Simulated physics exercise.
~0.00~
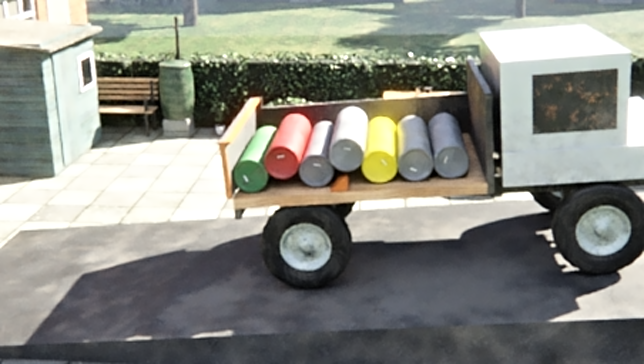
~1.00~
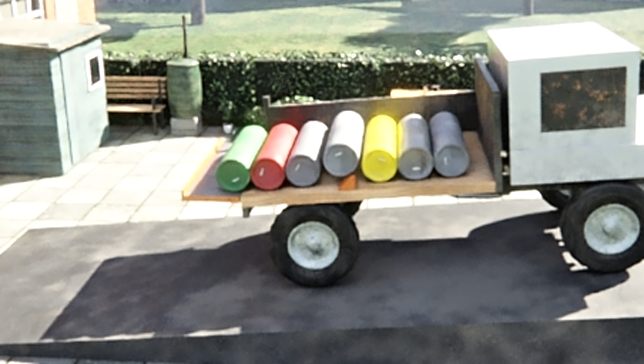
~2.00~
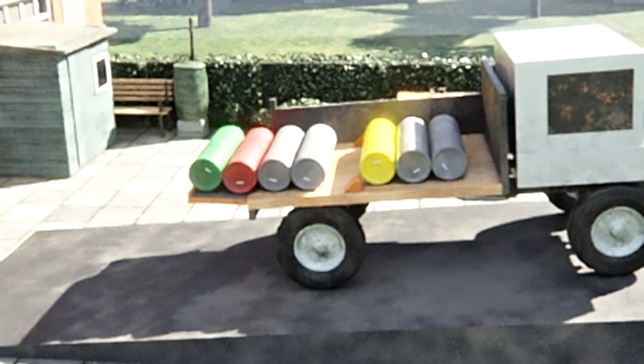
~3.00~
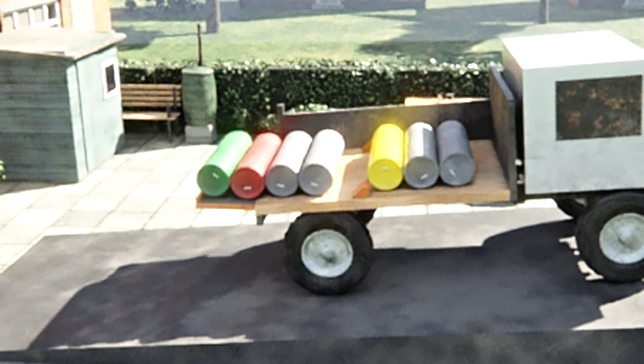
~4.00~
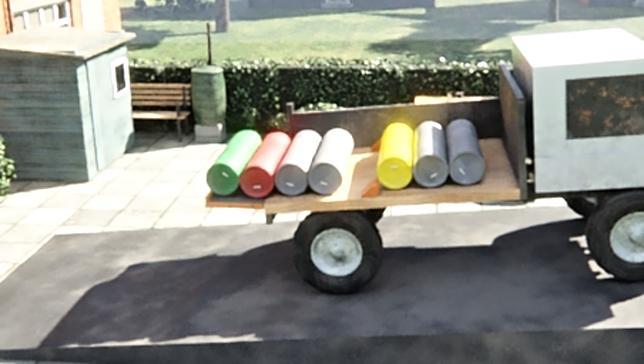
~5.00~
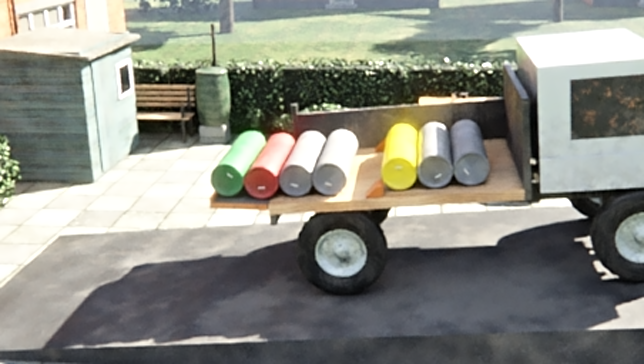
A pale truck with a wooden flatbed stands on a grey road, seen from the side, with a green shed, a bench and a hedge behind it. Seven cylinders lie across the bed with their ends facing the viewer, green and red at the left, yellow among grey ones further right. The tailgate at the left drops open, and the cylinders roll left. Green leads onto the lowered gate, followed by red, while yellow and the two grey ones beside it stop further back, leaving a gap. The view shifts slightly left, and all seven rest aboard, none having fallen.
